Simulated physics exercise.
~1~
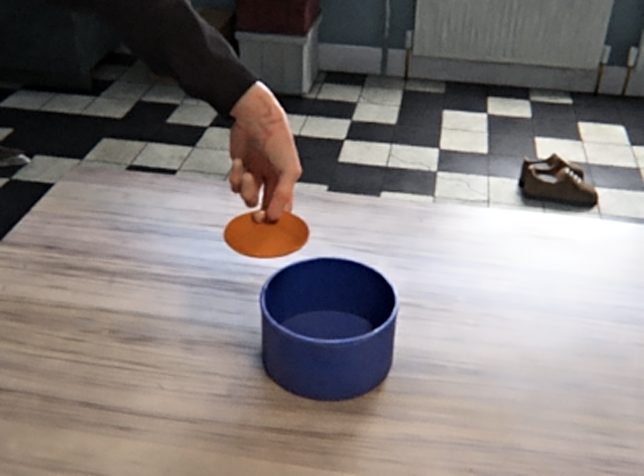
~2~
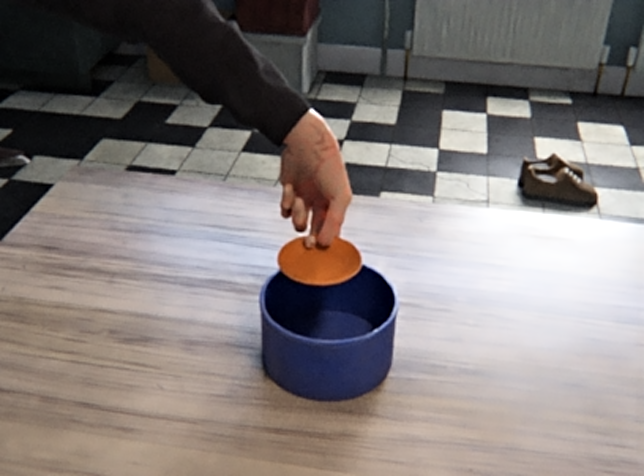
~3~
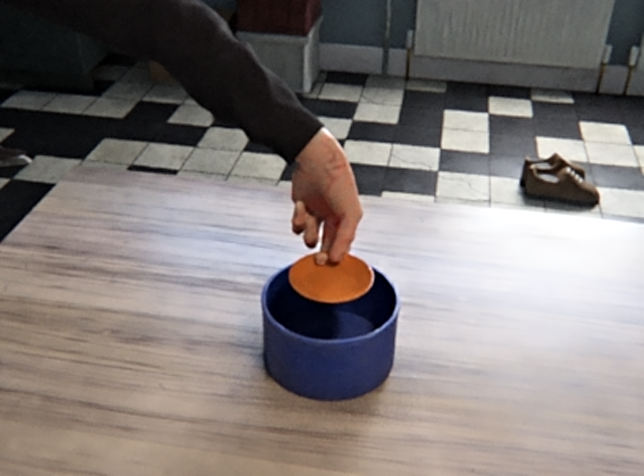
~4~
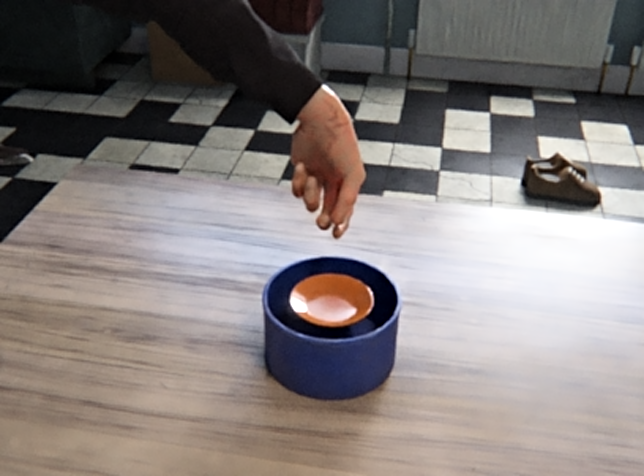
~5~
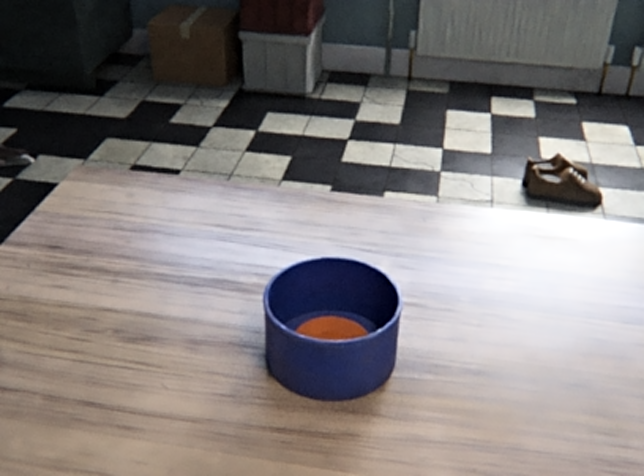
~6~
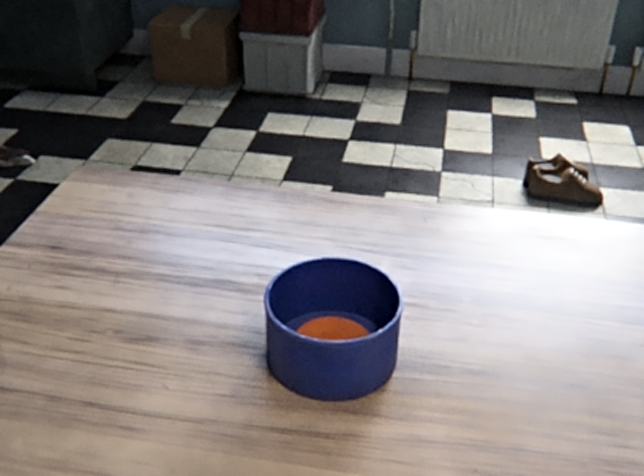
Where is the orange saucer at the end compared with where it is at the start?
At the start the orange saucer is held in the air above and slightly to the left of the blue pot, and at the end it lies down inside the pot.
